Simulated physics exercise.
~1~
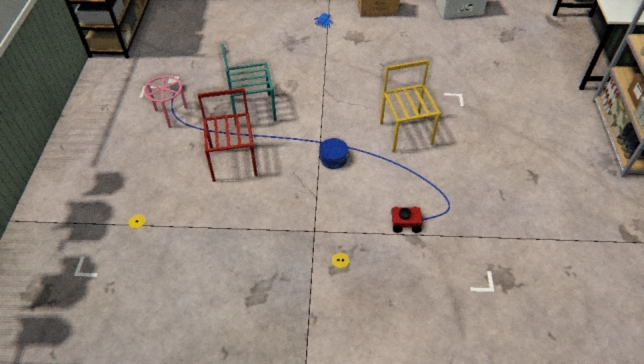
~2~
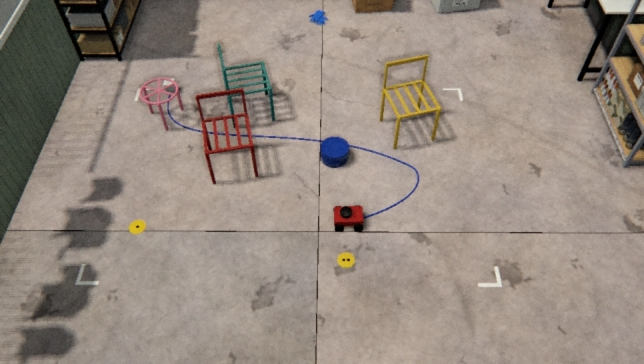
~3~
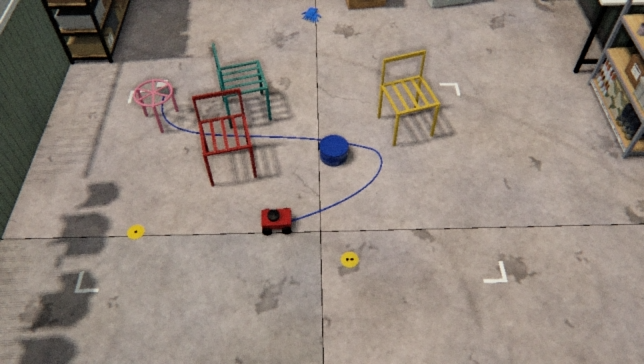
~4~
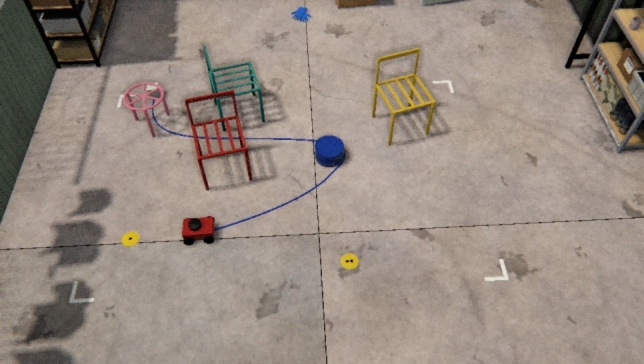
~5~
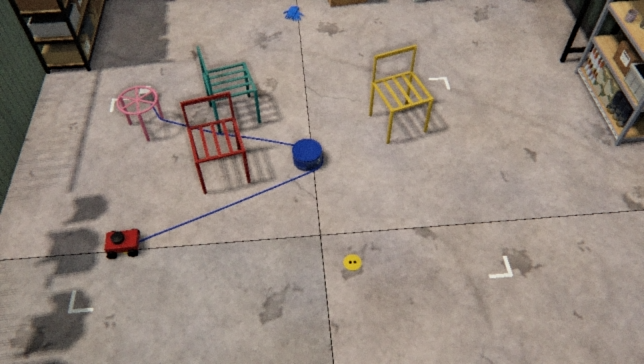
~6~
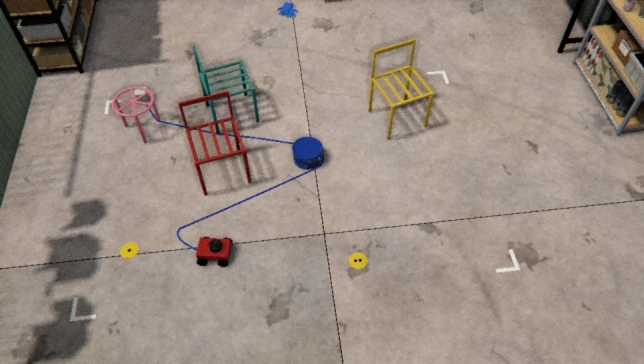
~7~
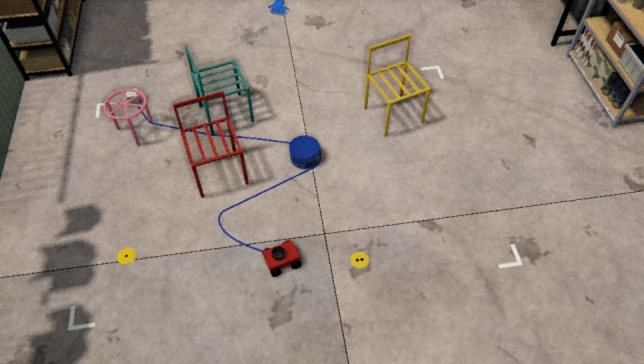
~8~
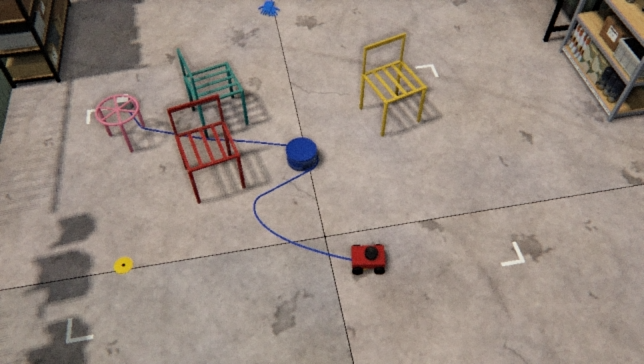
A red cart trailing a blue lead drives left, nudges the blue bucket, then returns right.
